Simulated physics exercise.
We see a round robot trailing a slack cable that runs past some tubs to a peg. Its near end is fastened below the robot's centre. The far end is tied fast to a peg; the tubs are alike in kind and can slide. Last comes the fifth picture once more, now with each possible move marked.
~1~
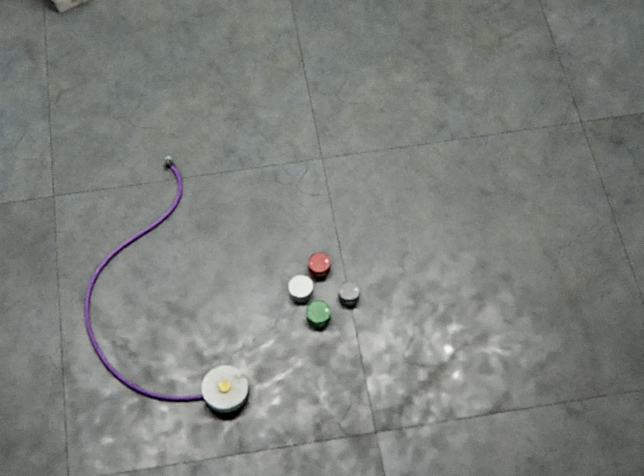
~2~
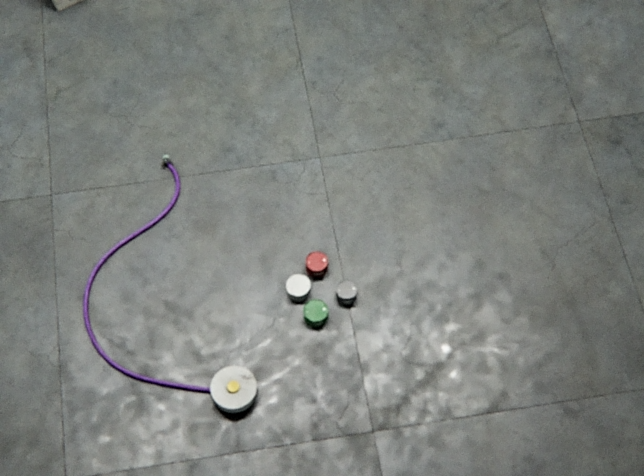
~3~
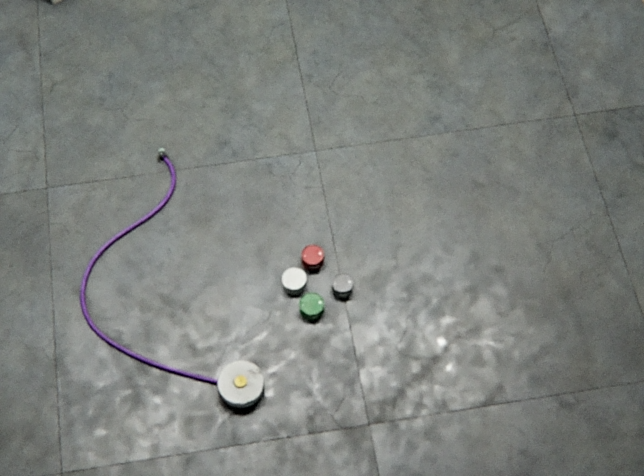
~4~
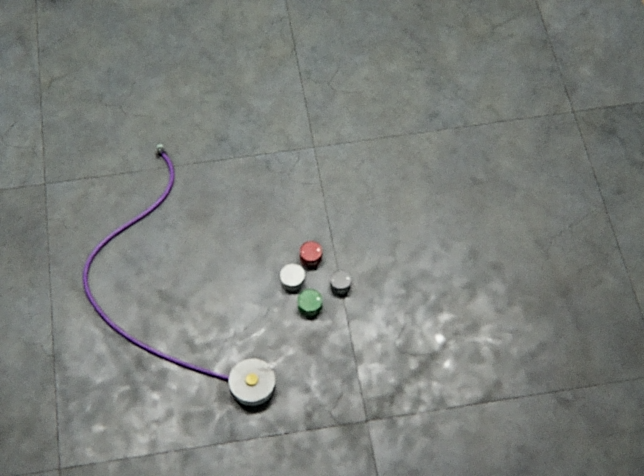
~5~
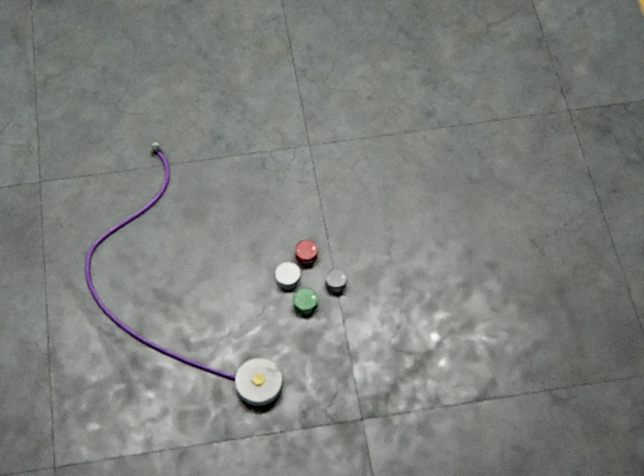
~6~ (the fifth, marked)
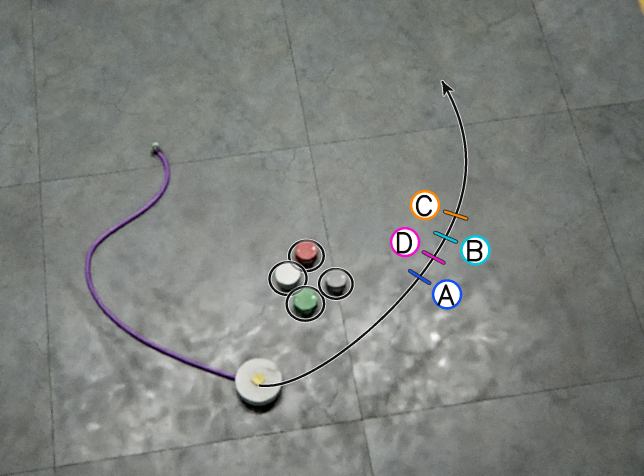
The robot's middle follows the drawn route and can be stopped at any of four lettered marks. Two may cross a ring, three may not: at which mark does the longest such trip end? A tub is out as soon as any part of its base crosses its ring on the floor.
No farther than B.
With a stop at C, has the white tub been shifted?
Yes.
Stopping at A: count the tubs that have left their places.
By then, none.
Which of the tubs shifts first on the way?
The green one.
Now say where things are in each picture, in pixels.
Peg (169, 163); red tub (319, 266); white tub (301, 289), in the first picture.
Robot (234, 390); grey tub (347, 293), in the second picture.
Robot (241, 385); red tub (313, 258), in the third picture.
Robot (252, 383); green tub (310, 303), in the fourth picture.
Robot (259, 383); peg (156, 149); red tub (306, 253); white tub (288, 276), in the fifth picture.
On the marked copy, A at (420, 277); B at (446, 237); C at (456, 215); D at (434, 257); the route from (259, 386) via (435, 256) to (442, 82).
With B. Early on, robot (344, 348).
Further on, robot (406, 290).
At the end, robot (446, 234); green tub (311, 283); one over the rings.
As for the rest, A is within the limit but short; C has four over the rings; D is within the limit but short.
